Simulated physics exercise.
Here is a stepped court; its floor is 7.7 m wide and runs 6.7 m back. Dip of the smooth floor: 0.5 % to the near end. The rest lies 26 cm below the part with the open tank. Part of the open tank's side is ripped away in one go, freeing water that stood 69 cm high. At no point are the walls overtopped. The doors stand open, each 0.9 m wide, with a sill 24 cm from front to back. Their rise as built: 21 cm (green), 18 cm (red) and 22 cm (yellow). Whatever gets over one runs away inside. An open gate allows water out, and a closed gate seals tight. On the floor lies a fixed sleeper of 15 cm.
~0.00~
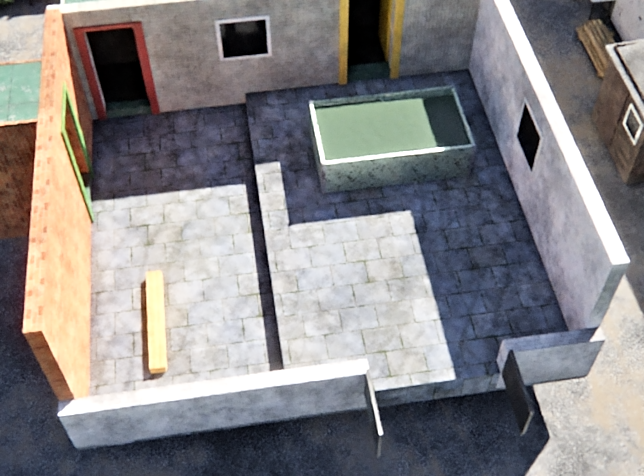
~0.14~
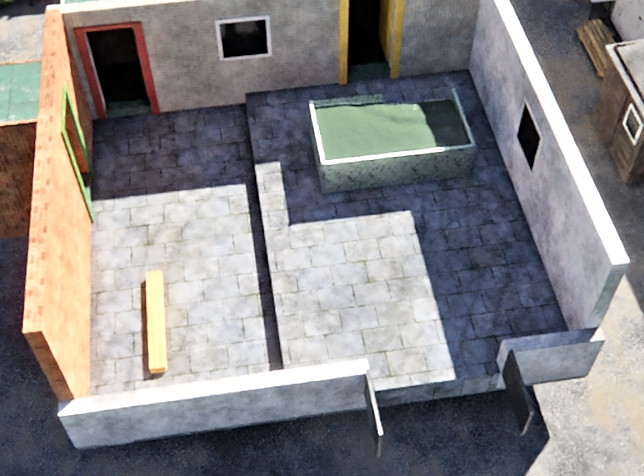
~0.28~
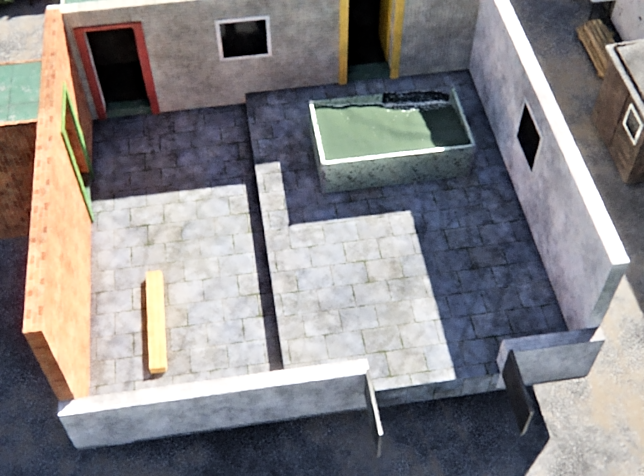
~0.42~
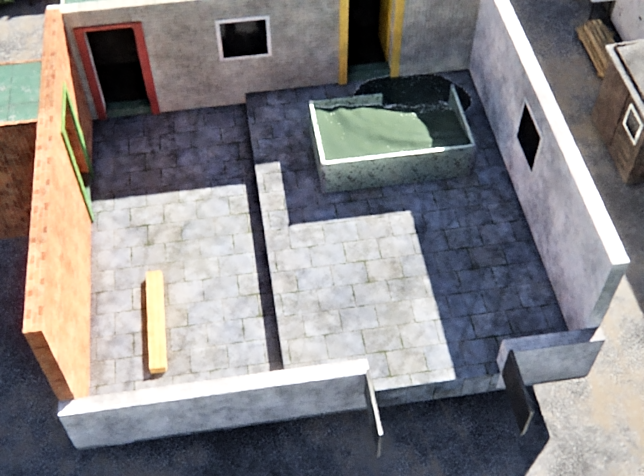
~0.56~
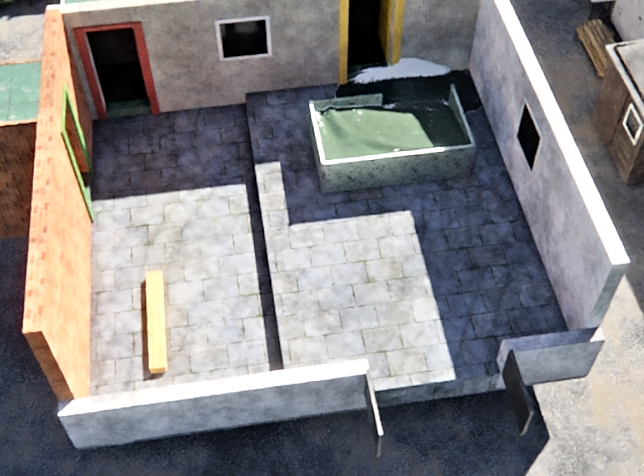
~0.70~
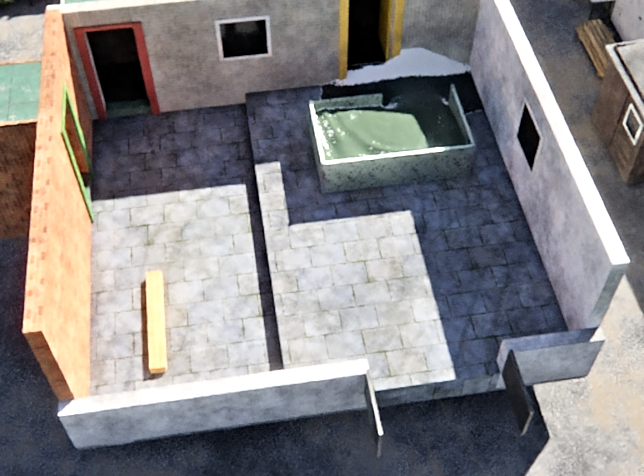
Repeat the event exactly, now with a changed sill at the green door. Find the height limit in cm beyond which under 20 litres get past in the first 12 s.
The limit sits near 10 cm.
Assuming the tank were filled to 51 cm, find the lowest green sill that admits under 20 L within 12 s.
Some 6.5 cm.
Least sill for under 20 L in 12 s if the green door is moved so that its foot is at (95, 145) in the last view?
Close to 12.0 cm at the least.
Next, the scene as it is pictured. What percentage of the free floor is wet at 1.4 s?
Wet share: Around 10 %.
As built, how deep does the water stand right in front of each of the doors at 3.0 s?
In cm - green: 0, red: 3, yellow: 28.
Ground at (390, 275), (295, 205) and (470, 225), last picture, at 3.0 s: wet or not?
Those three come out bone-dry, bone-dry and soaked, in that order.
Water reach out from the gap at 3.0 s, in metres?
Roughly 6.4 m.
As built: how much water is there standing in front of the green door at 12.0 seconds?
Roughly 5.5 cm deep.
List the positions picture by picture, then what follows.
Still water, 69 cm deep, in the open tank at (390, 126); the green door at (79, 160) is dry, in the first frame.
The front is at a hidden place, 0.3 m from the gap on the far side; 0.3 m2 of floor is wet, 69 cm left at the back, in the second frame.
Water pours out on the far side and has run 0.7 m, to a hidden place; about 11 cm deep outside, 69 cm at the back, in the third frame.
The gap is on the far side, the front 1.3 m out at (377, 80); the back of the open tank holds 66 cm, in the fourth frame.
The front is at (365, 69), 1.4 m from the gap on the far side; 3.1 m2 of floor is wet, 58 cm left at the back, in the fifth frame.
The front is at (328, 85), 1.5 m from the gap on the far side; 3.5 m2 of floor is wet, 58 cm left at the back; the green door at (79, 160), 6.3 m from the gap, is still 5.0 m from the nearest water, in the sixth frame.
After 1.4 s water covers 10 % of the floor, deepest (68 cm) near (463, 70); it has not reached the green door.
After 3.0 s water covers 40 % of the floor, deepest (35 cm) near (466, 76); it has not reached the green door.
After 12.0 s water covers 85 % of the floor, deepest (14 cm) near (207, 408); 5 cm at the green door, 0 litres in over its 21 cm sill.
At the green door as built, the water arrived by 3.6 s and peaked near 16 cm at 4.4 s.
With a sill of 9 cm, 28 litres would have come in within the 12 s; with 12.5 cm, 5 litres. So under 20 litres takes about 10 cm.
